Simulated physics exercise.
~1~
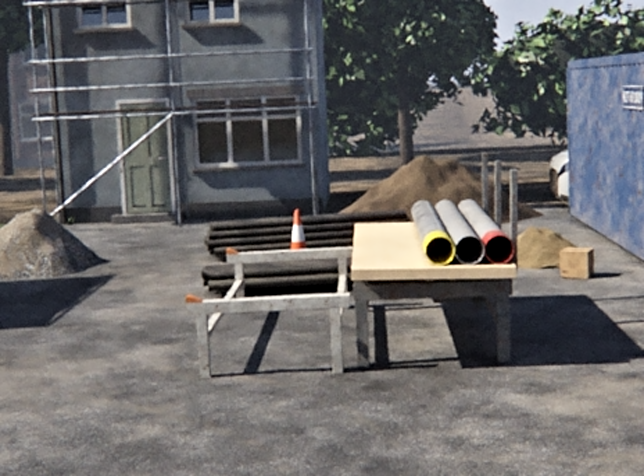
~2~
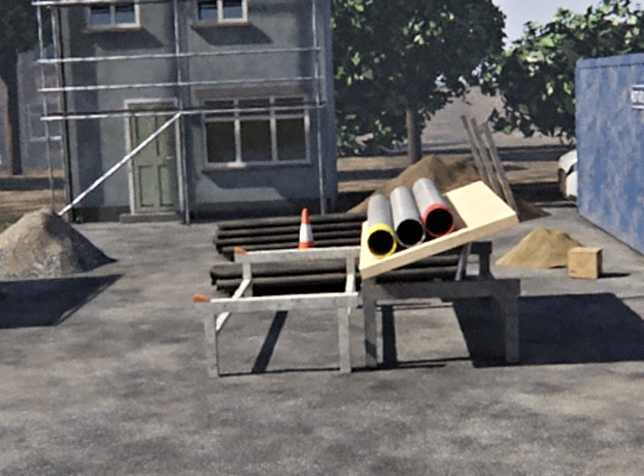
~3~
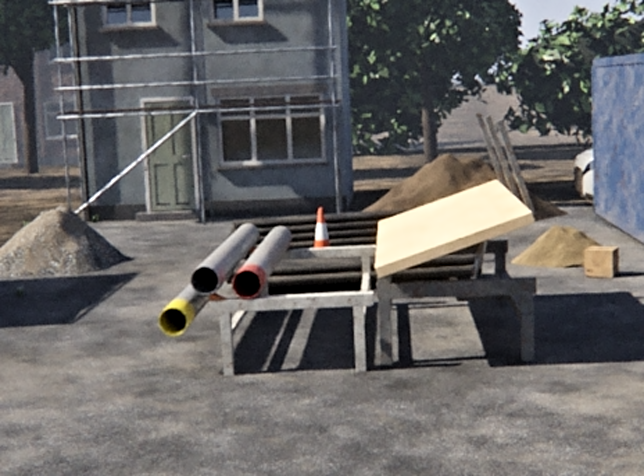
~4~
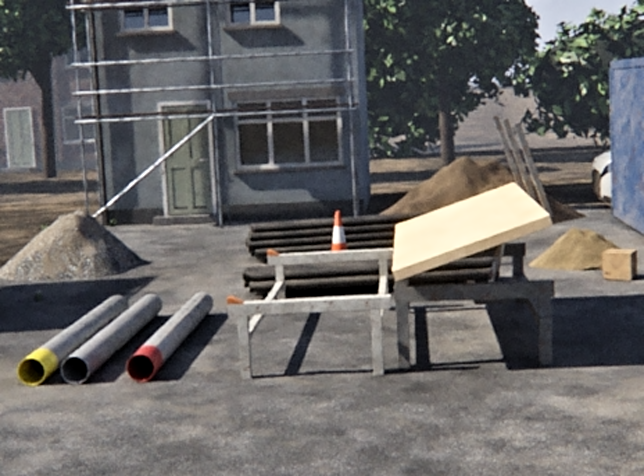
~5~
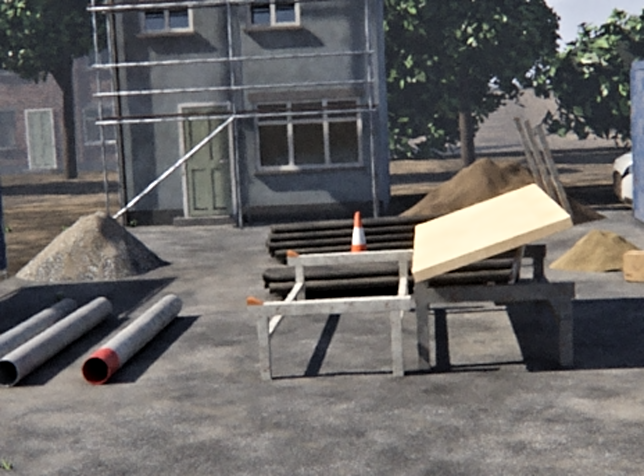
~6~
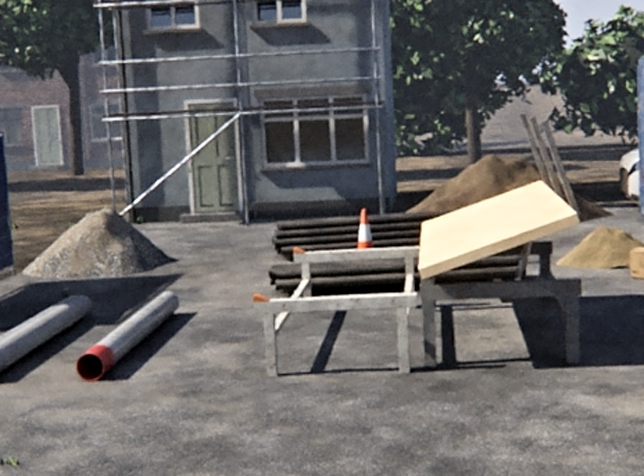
On a paved building yard, seen from the front and slightly above, a grey house wrapped in scaffolding stands behind a pale tilting deck on the right and a low grey rack on the left. Three grey pipes, with yellow, dark and red ends, lie side by side on the deck, near dark stacked pipes and an orange cone. The deck's right edge rises, and the three roll left onto the rack. They run over its far end and drop to the ground. As the view pans left, they lie beyond the rack, the deck still tilted.
